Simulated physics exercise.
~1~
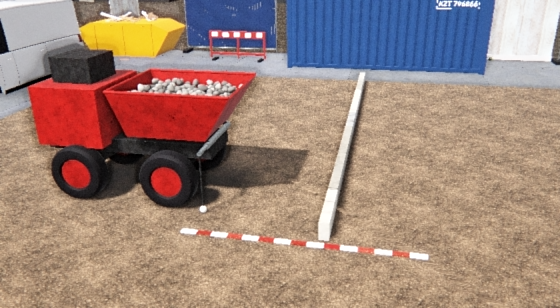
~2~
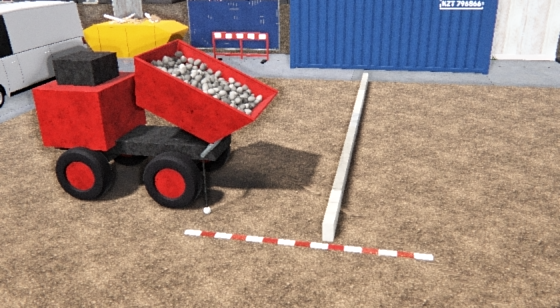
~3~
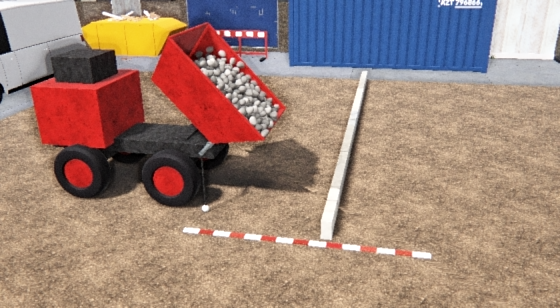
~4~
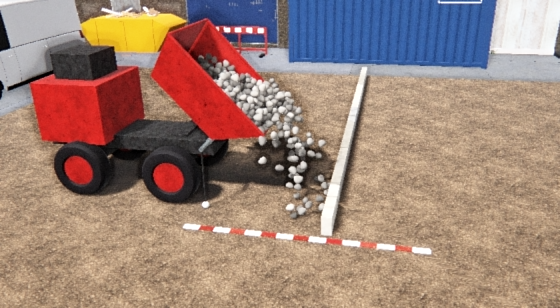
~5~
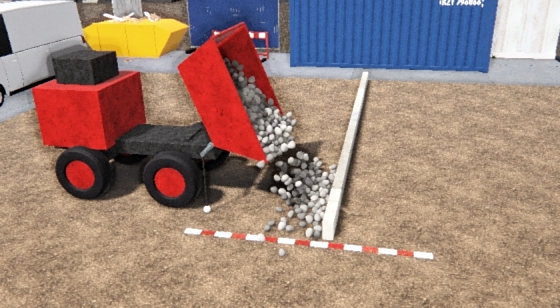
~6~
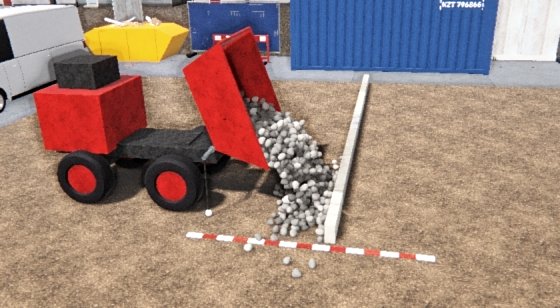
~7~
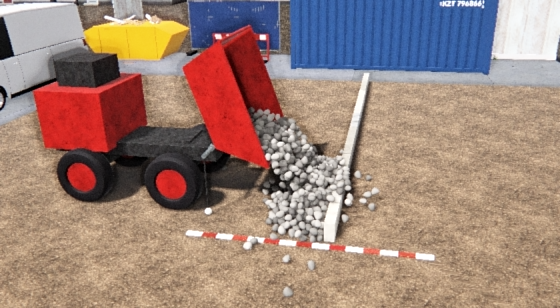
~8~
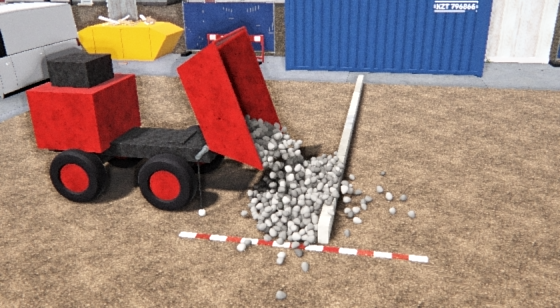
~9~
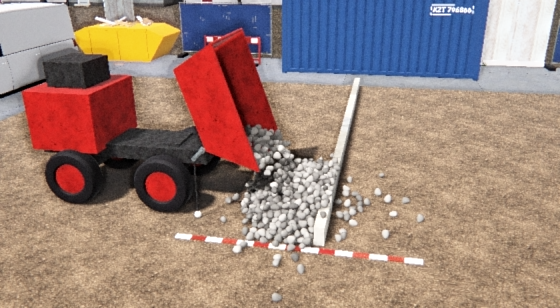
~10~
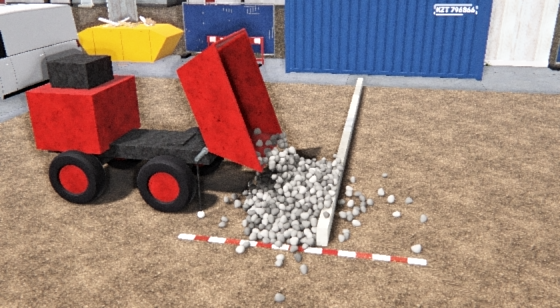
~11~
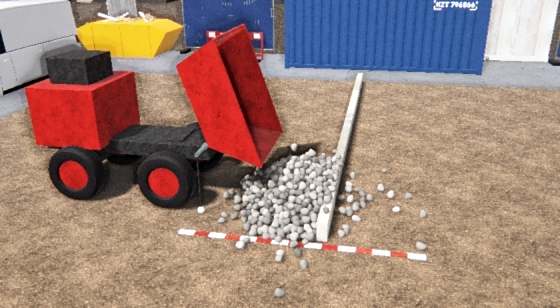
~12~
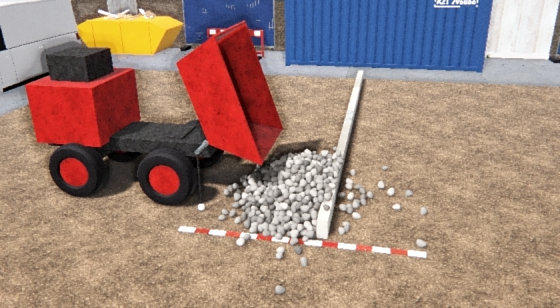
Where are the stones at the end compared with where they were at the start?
At the start the stones sit in the dumper's red body. By the end they lie lower and further right, heaped on the ground against the kerb, with a few scattered beyond it.
